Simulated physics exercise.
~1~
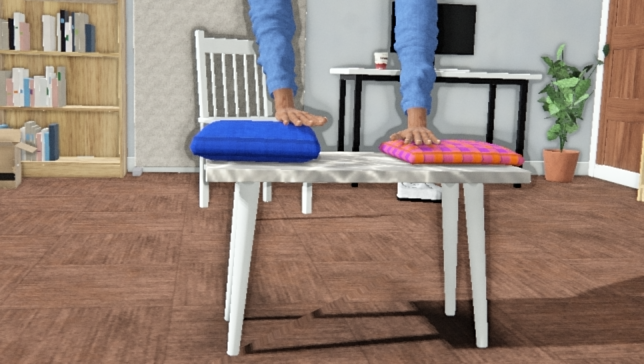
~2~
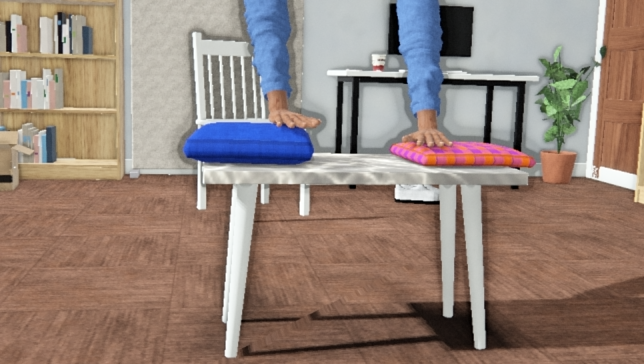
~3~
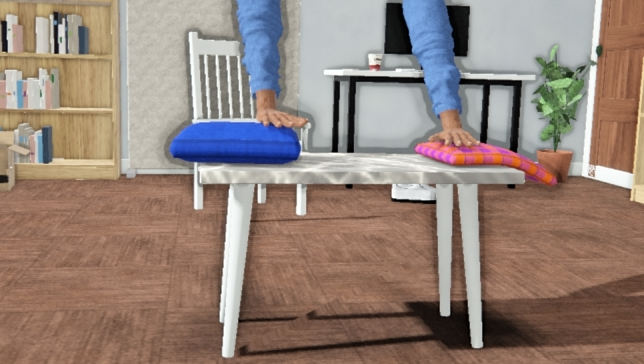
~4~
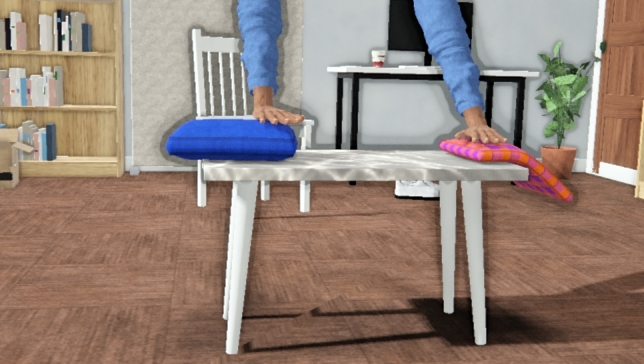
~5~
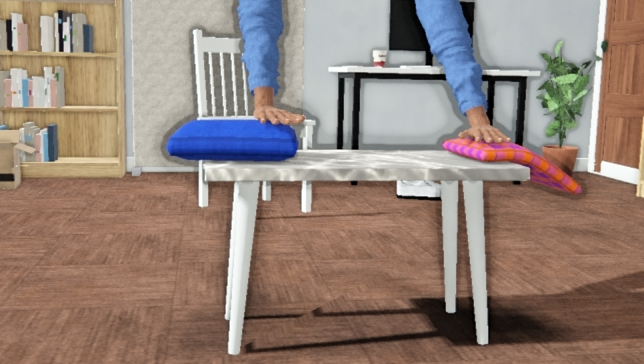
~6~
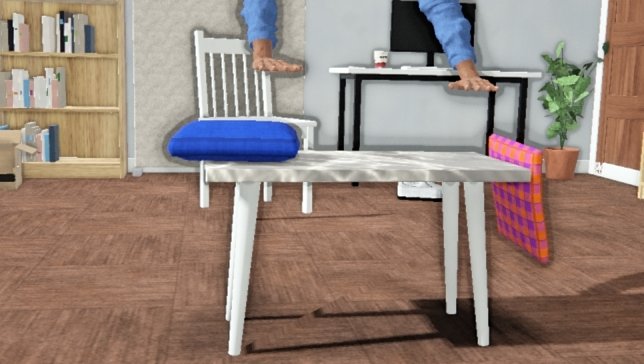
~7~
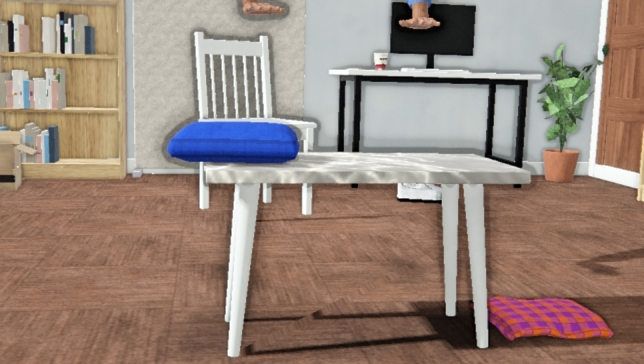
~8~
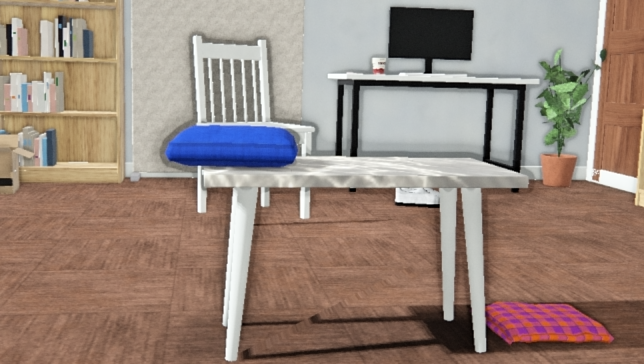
On a white bench, hands slide two cushions outward; the blue stays, the orange falls.
